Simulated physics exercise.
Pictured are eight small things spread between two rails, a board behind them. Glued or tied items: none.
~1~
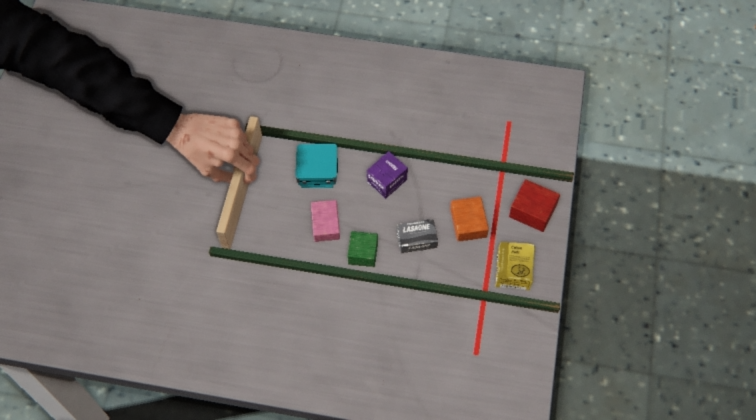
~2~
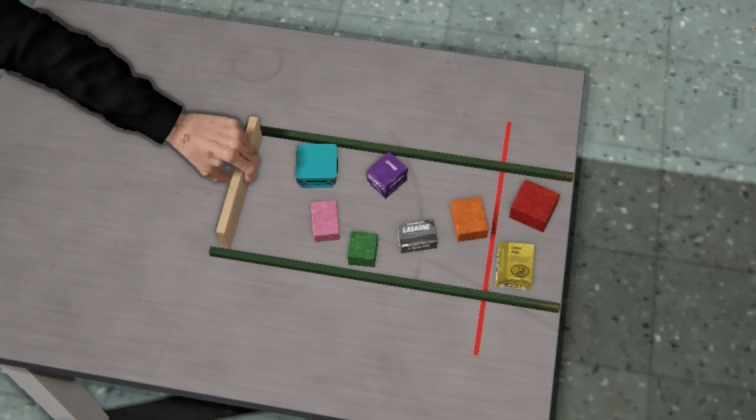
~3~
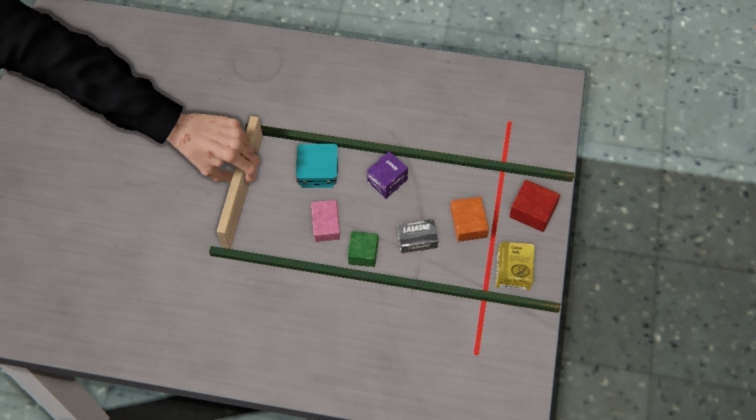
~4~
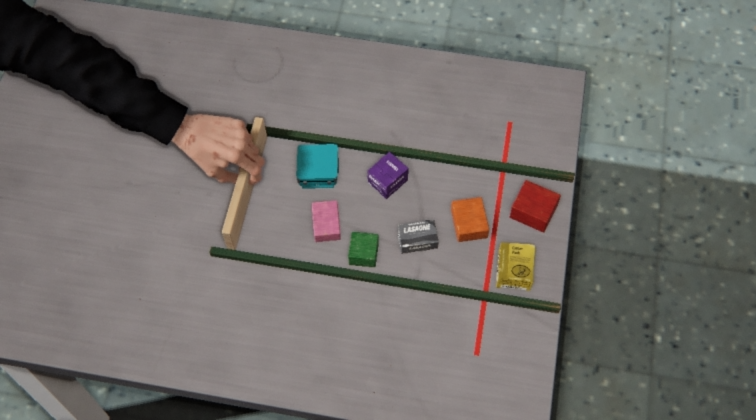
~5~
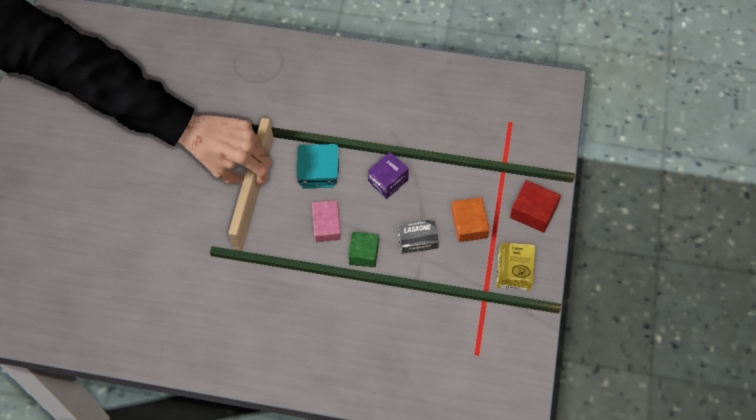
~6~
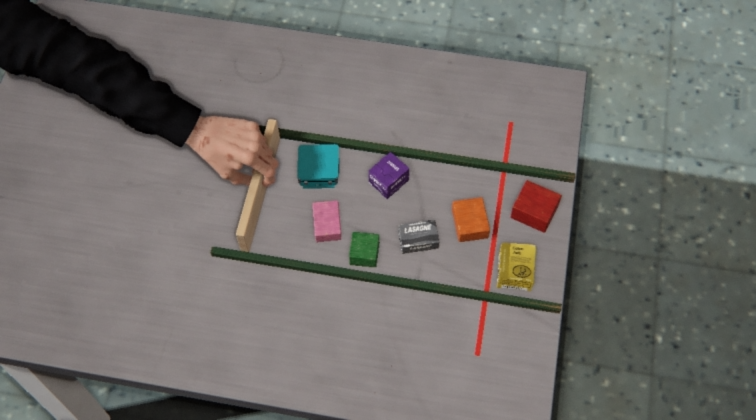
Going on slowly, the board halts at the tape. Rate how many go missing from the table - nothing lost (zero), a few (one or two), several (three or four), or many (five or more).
A few, one or two.
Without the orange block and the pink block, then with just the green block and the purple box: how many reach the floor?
Counts - first: 1; second: 1.
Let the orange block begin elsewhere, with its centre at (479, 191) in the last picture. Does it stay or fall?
It goes down.
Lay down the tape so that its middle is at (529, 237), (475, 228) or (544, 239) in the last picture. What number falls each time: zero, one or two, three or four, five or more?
One after another: More than four, zero, 5 or more.
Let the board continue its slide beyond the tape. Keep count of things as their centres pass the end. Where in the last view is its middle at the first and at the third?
The first one at (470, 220), the next at (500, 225).
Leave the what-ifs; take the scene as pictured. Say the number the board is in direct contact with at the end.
2 touch it.
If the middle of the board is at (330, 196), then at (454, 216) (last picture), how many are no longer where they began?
Counting first: 3, next 8.
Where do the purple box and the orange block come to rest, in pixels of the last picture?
In the last picture the purple box sits around (557, 188) and the orange block around (568, 227).
Soon after, none off yet; red block at rest near (536, 206); yellow box at rest near (516, 266); orange block at rest near (471, 220).
After that, none off yet; red block at rest near (536, 206); yellow box at rest near (516, 266); orange block moving near (477, 219).
And then, none off yet; red block displaced about its own width near (566, 201); yellow box displaced a little near (528, 276); orange block displaced about its own width near (532, 221).
In the end, the number that fall off is one or two; gone, red block.
